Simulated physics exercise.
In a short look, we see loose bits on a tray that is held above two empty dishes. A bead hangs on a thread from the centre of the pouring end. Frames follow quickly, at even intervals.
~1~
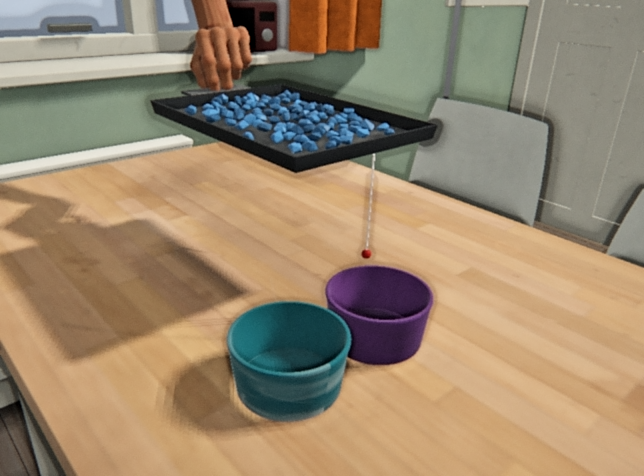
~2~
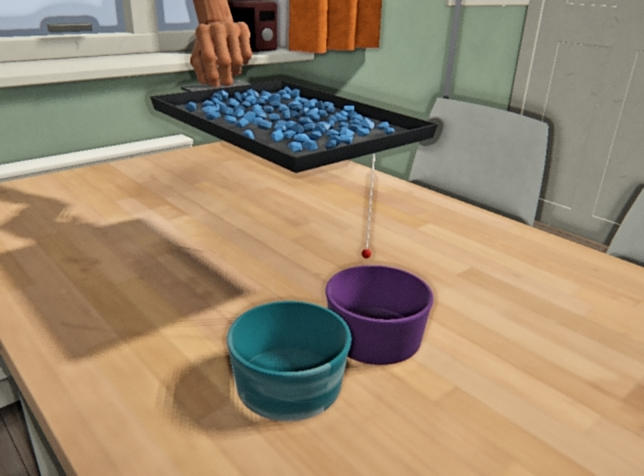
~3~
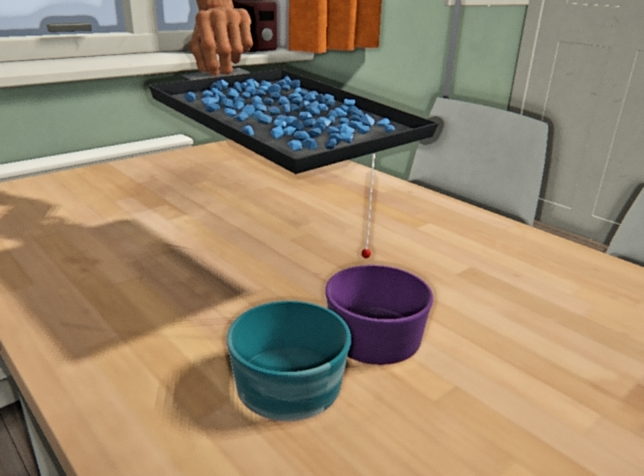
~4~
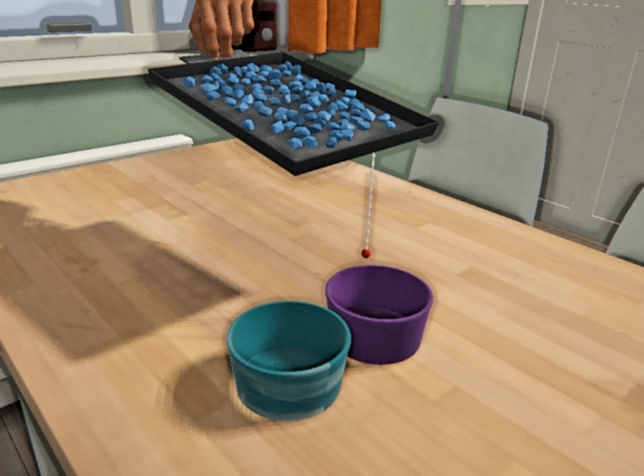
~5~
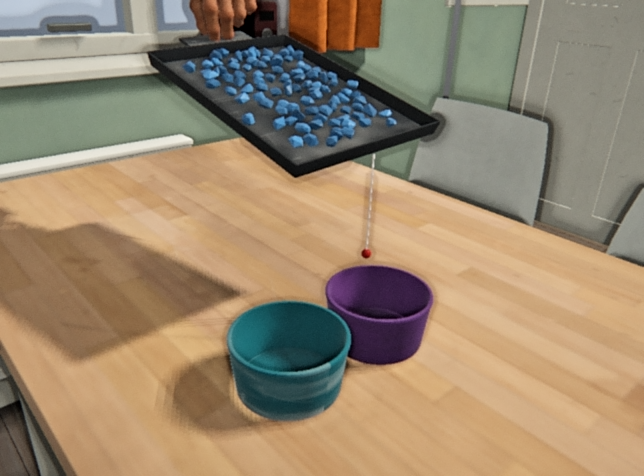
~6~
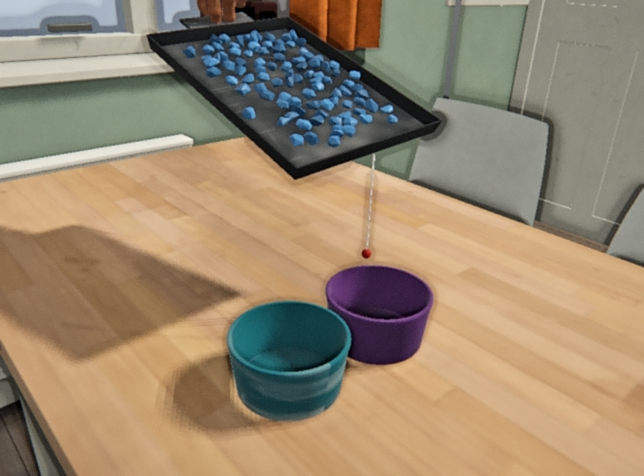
A black tray of small blue pieces is held by a hand above a pale wooden table in a green-walled room, seen from slightly above. Below are an empty teal dish at left and an empty purple one behind it at right, with a red bead hanging on a thin thread. The tray's far end rises gradually, its near end dipping slightly at the left corner, while the camera stays still.
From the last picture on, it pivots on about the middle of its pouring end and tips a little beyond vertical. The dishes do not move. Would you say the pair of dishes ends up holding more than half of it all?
I would say yes, more than half.
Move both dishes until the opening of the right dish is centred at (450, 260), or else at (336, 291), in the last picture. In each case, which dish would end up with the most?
The left-hand one the first time, the right-hand one the second.
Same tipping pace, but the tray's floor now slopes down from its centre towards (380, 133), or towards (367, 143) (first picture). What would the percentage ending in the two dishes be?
Roughly 0 percent, then 20 percent.
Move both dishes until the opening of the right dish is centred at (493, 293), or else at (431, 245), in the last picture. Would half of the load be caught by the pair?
Taking the tries in order: A minor share, followed by a minor share.
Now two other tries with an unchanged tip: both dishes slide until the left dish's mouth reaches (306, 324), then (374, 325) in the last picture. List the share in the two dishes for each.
It comes to roughly 80 per cent in one try and roughly 60 per cent in the next.
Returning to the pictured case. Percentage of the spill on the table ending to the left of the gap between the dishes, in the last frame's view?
Around 40 percent of the pieces.
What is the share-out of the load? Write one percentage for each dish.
10 per cent goes to the left dish and 60 per cent to the right dish.
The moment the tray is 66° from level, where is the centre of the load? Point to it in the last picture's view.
Near (354, 147).
Soon after the last picture, tray tipped steeply; most on the tray; about a quarter in the air.
A little later, tray tipped past a quarter turn; about a quarter on the tray; a small part in the left dish; about a third in the right dish; a small part outside both; a small part in the air.
Later still, tray tipped past a quarter turn; a small part in the left dish; about half in the right dish; about a quarter outside both.
At rest, tray tipped past a quarter turn; a small part in the left dish; about half in the right dish; about a quarter outside both.
